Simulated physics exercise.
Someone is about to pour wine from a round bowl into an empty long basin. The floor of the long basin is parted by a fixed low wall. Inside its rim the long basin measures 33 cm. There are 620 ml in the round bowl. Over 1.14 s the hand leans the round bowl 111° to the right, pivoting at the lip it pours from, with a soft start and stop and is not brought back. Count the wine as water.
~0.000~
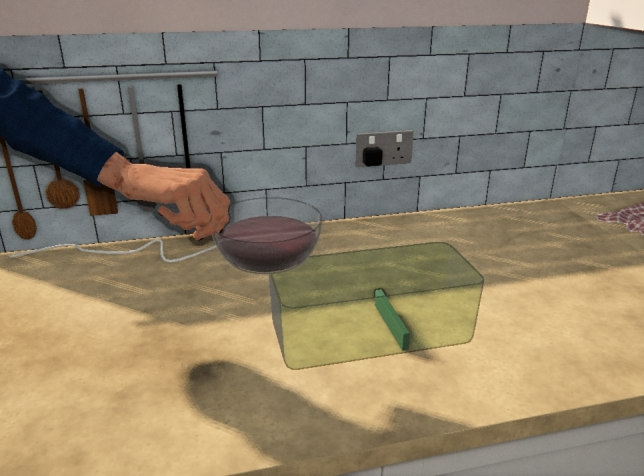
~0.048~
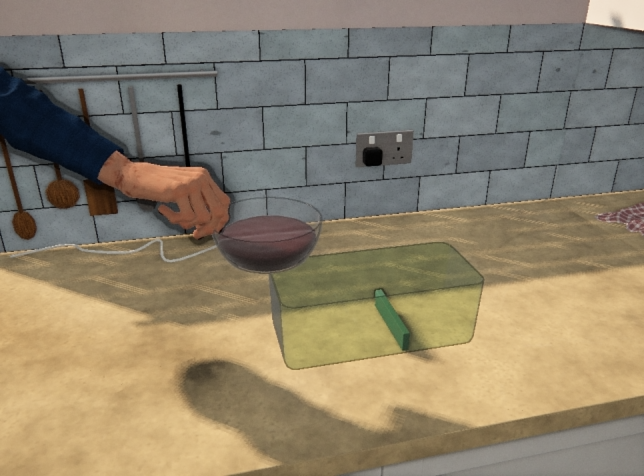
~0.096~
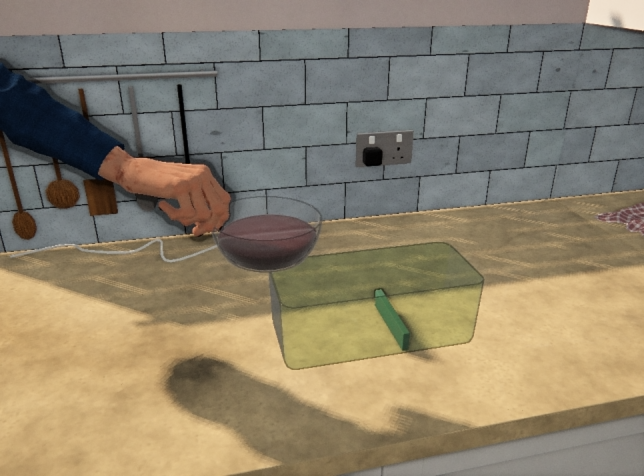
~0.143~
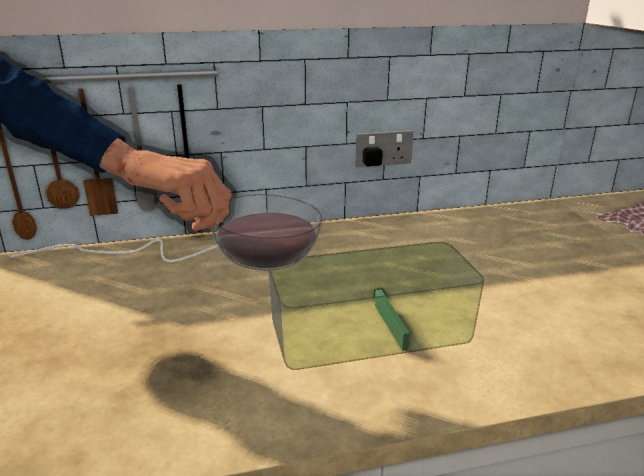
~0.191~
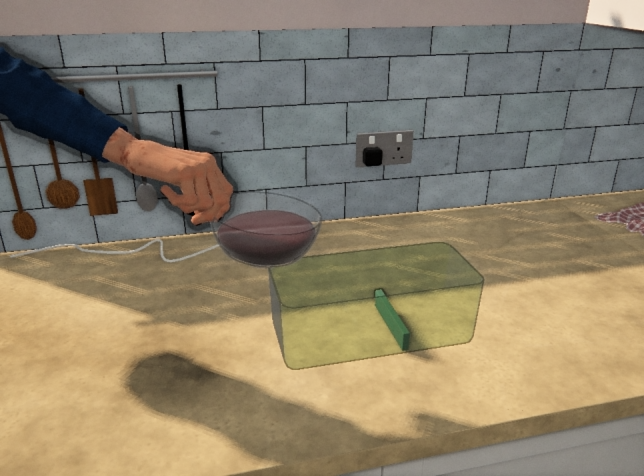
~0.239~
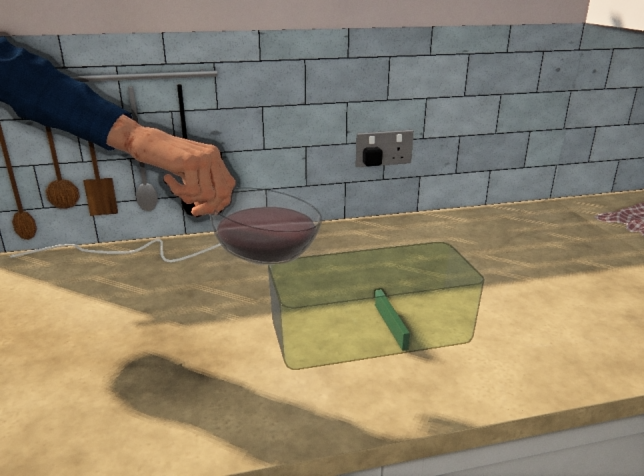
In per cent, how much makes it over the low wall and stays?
Roughly 24 per cent is past the wall.
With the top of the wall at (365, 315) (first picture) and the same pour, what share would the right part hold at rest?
Then about 85 per cent.
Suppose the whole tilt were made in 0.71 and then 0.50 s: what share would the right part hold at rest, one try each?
In turn about 35 and 35 per cent.
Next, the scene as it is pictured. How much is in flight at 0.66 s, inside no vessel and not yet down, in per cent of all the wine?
About 38 per cent.
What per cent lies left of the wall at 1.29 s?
About 76 per cent.
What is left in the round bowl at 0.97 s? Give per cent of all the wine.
About 1 per cent.
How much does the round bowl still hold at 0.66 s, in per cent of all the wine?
About 56 per cent.
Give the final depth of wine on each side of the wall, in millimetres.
Some 16 mm on the left and 8 mm on the right.
Then, 0.66 s in, the tilt is 69° and 56 per cent is still to pour, 6 is left of the wall and 0 right of it.
Then, 0.97 s in, the tilt is 105° and 1 per cent is still to pour, 63 is left of the wall and 22 right of it.
Then, 1.29 s in, the tilt is 111° and 0 per cent is still to pour, 76 is left of the wall and 22 right of it.
Then, 1.64 s in, the tilt is 111° and 0 per cent is still to pour, 75 is left of the wall and 24 right of it.
Finally, 75 per cent lies left of the wall, 24 right of it and 1 outside.
